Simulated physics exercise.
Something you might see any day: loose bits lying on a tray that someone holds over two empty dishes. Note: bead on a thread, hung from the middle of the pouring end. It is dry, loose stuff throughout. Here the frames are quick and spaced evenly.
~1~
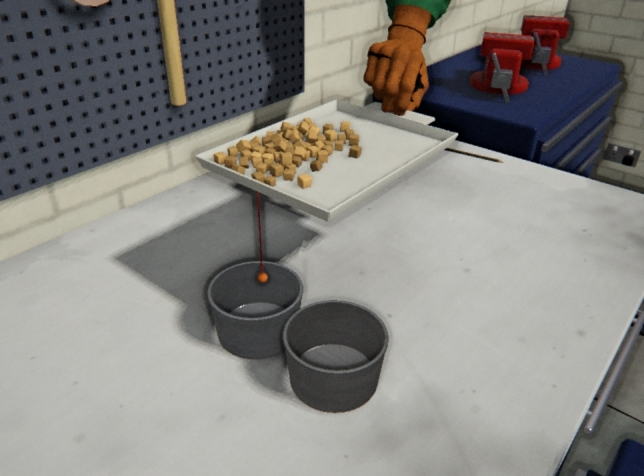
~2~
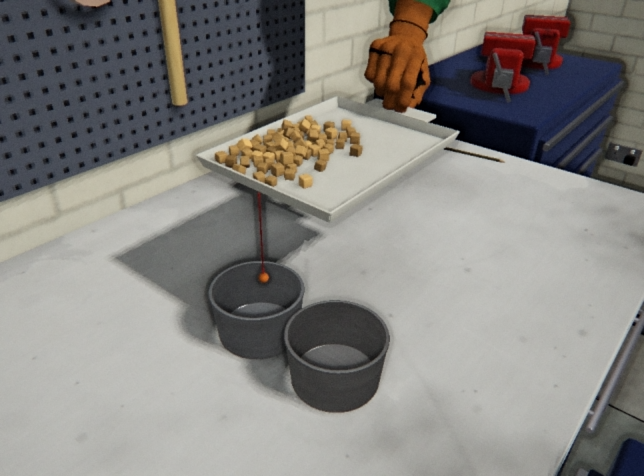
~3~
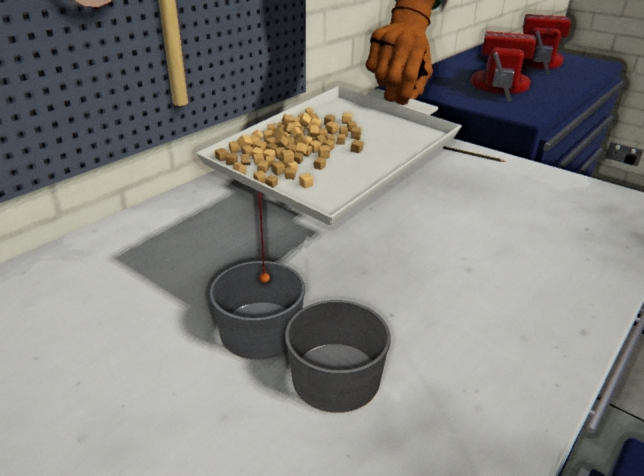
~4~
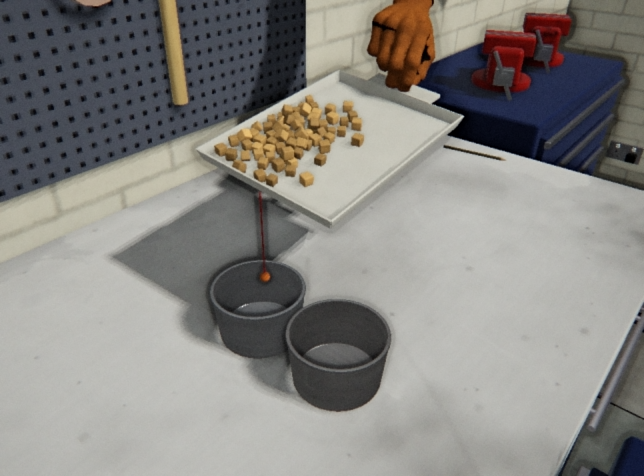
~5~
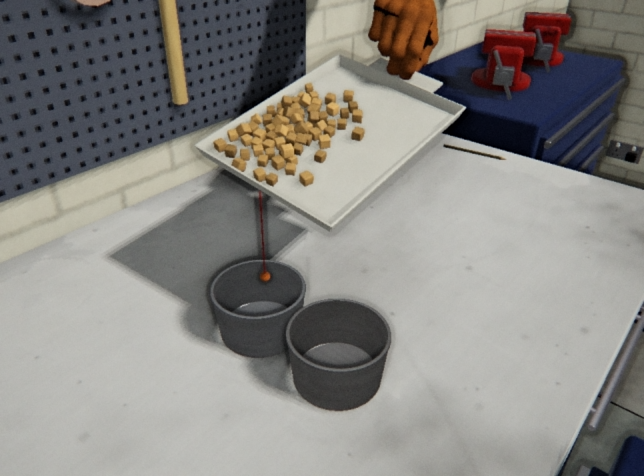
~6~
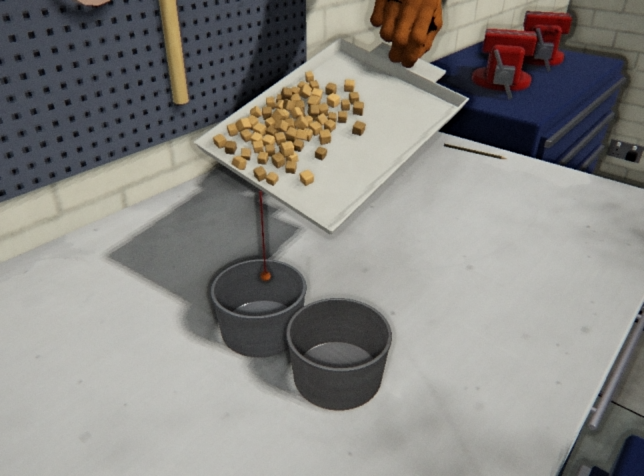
Workshop bench, an orange-gloved hand gradually tilting a tray of small wooden cubes sideways above two empty dark dishes.
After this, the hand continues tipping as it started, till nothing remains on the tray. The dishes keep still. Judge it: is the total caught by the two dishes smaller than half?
The dishes will manage to catch most of it.
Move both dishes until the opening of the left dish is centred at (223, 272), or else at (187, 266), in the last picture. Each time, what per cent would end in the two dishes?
The first position comes out at 70 per cent, the other at 30 per cent.
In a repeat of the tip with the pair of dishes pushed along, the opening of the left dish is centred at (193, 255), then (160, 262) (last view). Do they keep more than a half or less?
Result - try one, below the halfway mark; try two, below the halfway mark.
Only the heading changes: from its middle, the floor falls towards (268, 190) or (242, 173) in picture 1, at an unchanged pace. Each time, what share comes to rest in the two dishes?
20 %, give or take, and then 20 %.
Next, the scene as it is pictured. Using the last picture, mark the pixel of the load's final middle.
I'd mark it at roughly (335, 362).
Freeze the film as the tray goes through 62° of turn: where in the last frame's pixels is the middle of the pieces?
The load is centred near (310, 191).
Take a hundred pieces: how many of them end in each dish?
Split in per cent - left dish 10, right dish 80.
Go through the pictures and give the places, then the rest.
The first frame shows corners of the pouring end near (202, 155) and (329, 208), level; middle of the load near (288, 150), small wooden cubes; left dish near (223, 329); right dish near (303, 381); bead on its thread near (262, 278).
The second frame shows corners of the pouring end near (203, 155) and (330, 209), level; middle of the load near (289, 148).
The third frame shows corners of the pouring end near (203, 152) and (330, 213), tipped barely, lowest at the right corner; middle of the load near (290, 144).
The fourth frame shows corners of the pouring end near (202, 148) and (331, 217), tipped a little, lowest at the right corner; middle of the load near (290, 138).
The fifth frame shows corners of the pouring end near (201, 145) and (331, 221), tipped clearly, lowest at the right corner; middle of the load near (290, 132).
The sixth frame shows corners of the pouring end near (201, 141) and (331, 225), tipped clearly, lowest at the right corner; middle of the load near (290, 126); left dish near (227, 327); right dish near (307, 379).
Shortly afterwards, tray tipped steeply; the bulk on the tray; a little in the right dish; a little in the air.
Next, tray tipped right over; a little on the tray; near two thirds in the right dish; a little in the left dish; only a few outside both; near a quarter in the air.
Some moments later, tray tipped past a quarter turn; the bulk in the right dish; a little in the left dish; a little outside both.
In the end, tray tipped past a quarter turn; the bulk in the right dish; a little in the left dish; a little outside both.
